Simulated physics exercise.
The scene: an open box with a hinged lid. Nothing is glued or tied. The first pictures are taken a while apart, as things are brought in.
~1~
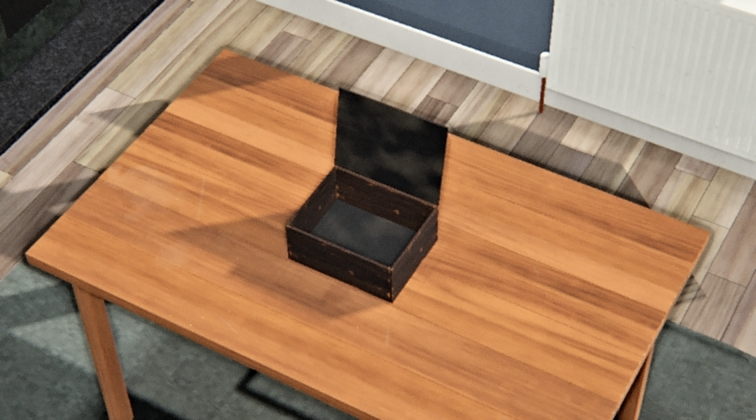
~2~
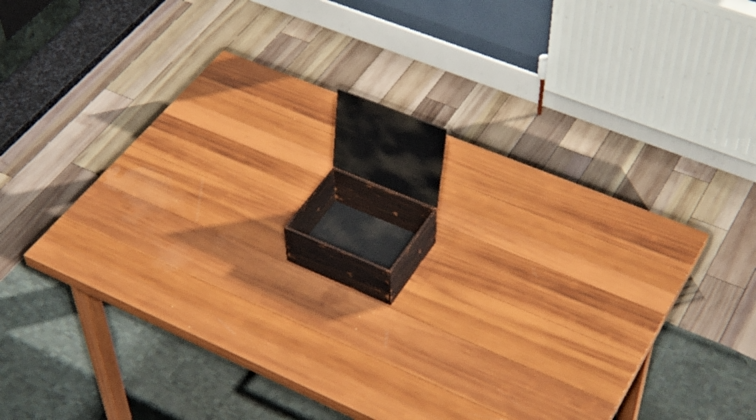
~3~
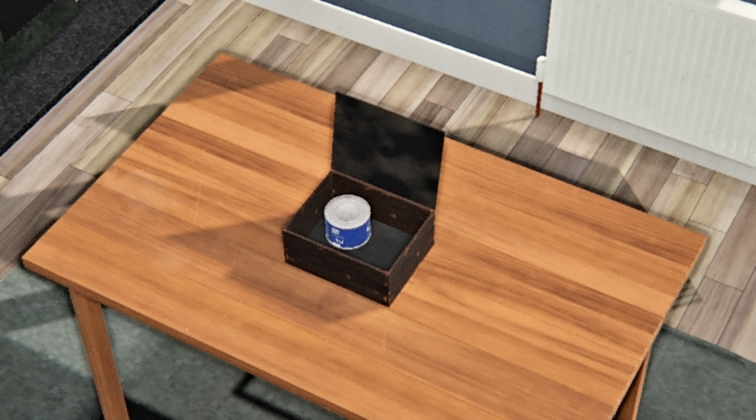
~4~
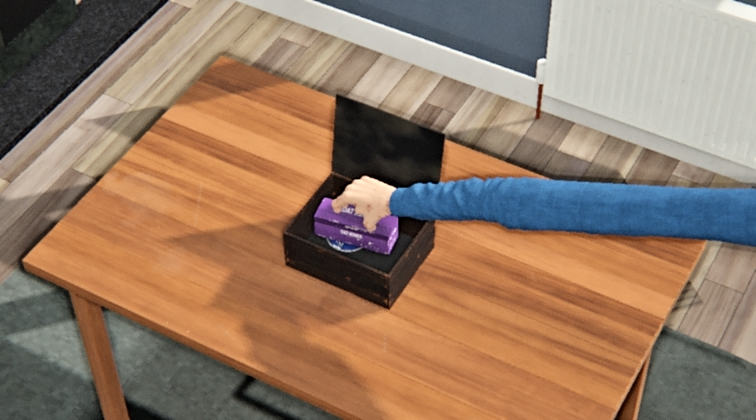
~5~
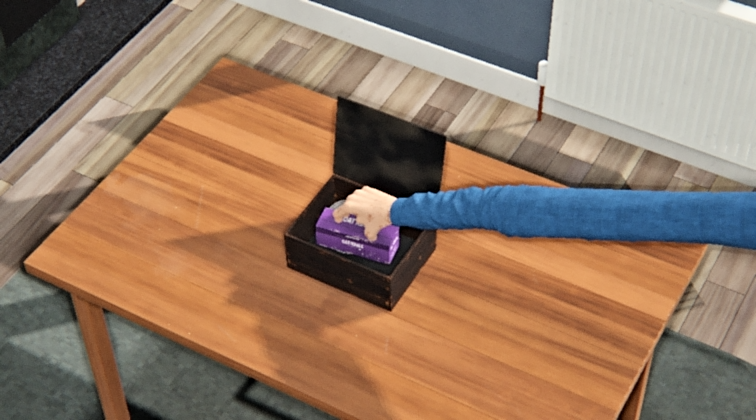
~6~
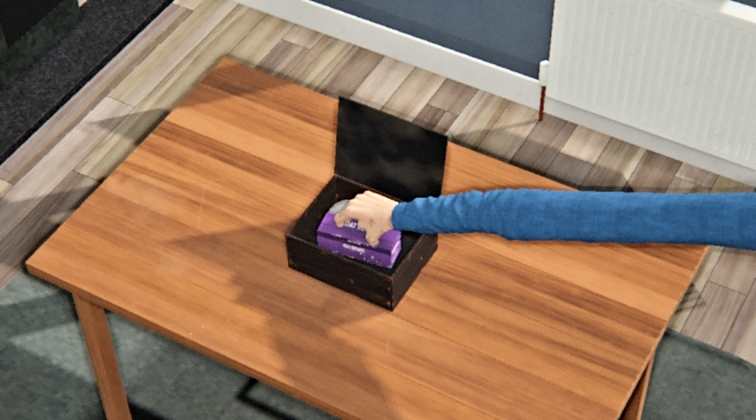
The footage shows an open, empty dark box with a raised lid on a wooden table; a blue tub appears inside it, then a hand reaching from the right lowers a purple carton into the box over the tub.
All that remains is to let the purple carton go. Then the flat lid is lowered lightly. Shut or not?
It closes.
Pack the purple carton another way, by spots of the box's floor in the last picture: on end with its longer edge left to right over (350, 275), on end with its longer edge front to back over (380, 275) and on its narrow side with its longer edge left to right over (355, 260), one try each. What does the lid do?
In the first case it stays ajar; in the second case it stays ajar; in the third case it closes.
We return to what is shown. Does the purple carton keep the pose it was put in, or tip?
It keeps its pose.
Then, 1.30 s after the last picture, lid 78° above the rim; purple carton slid a little near (360, 262).
Then, 1.90 s after the last picture, lid 36° above the rim; purple carton slid a little near (360, 262).
At rest, lid shut; moved from the start, purple carton; blue tub in place. Seen from the same camera at the end, purple carton near (360, 262).
